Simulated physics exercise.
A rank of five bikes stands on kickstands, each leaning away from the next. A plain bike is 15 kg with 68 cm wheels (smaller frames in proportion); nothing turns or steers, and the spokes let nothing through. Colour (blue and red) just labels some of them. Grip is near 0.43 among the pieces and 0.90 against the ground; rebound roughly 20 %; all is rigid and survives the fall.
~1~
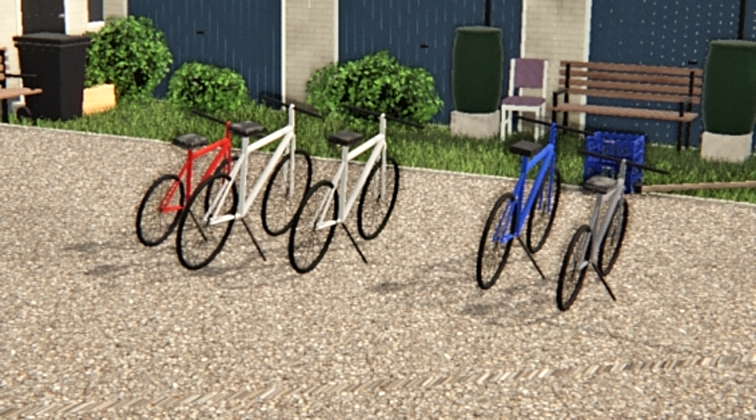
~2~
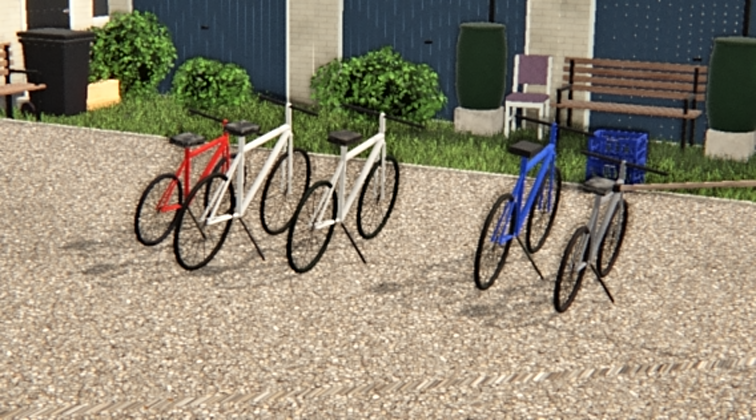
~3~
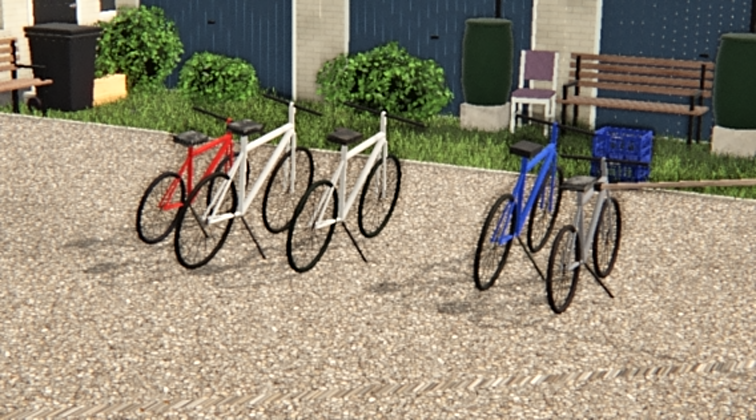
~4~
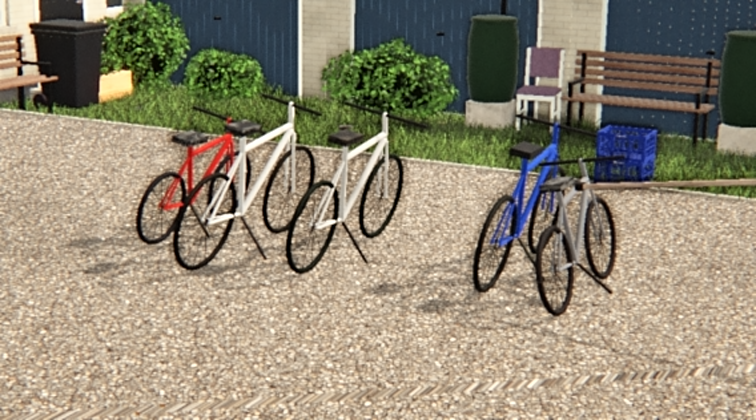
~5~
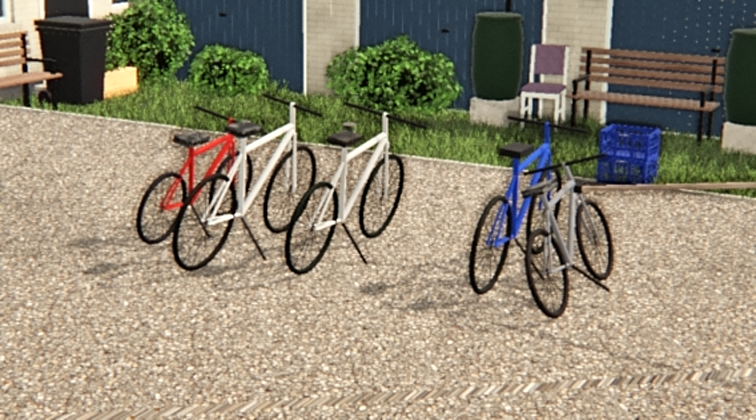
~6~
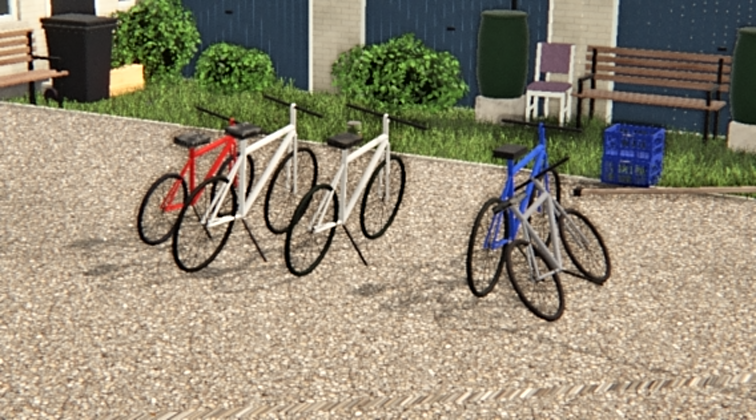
Five bikes stood in a row on gravel near a bench and bushes; the gray one on the right gradually swung around toward the blue one, which then shifted slightly, while the others stayed still.
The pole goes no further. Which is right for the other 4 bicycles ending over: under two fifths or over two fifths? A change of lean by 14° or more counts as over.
The part is less than two fifths.
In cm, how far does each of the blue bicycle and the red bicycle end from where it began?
About: Blue 70, red 0.
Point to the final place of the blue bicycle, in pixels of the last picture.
Around (452, 241).
Then, 0.10 s past the last view, none of the 4 other bicycles over, 1 disturbed; blue bicycle 13° from how it stood.
Then, 0.36 s past the last view, 1 of the 4 other bicycles over; blue bicycle 42° from how it stood.
Then, 0.54 s past the last view, 1 of the 4 other bicycles over; blue bicycle 72° from how it stood.
Then, 0.70 s past the last view, 1 of the 4 other bicycles over; blue bicycle lying flat.
In the end, 1 of the 4 other bicycles over; blue bicycle lying flat; red bicycle unmoved. That is 25 per cent. Three left standing. From the last view, middles, blue bicycle near (452, 241), red bicycle near (202, 177).
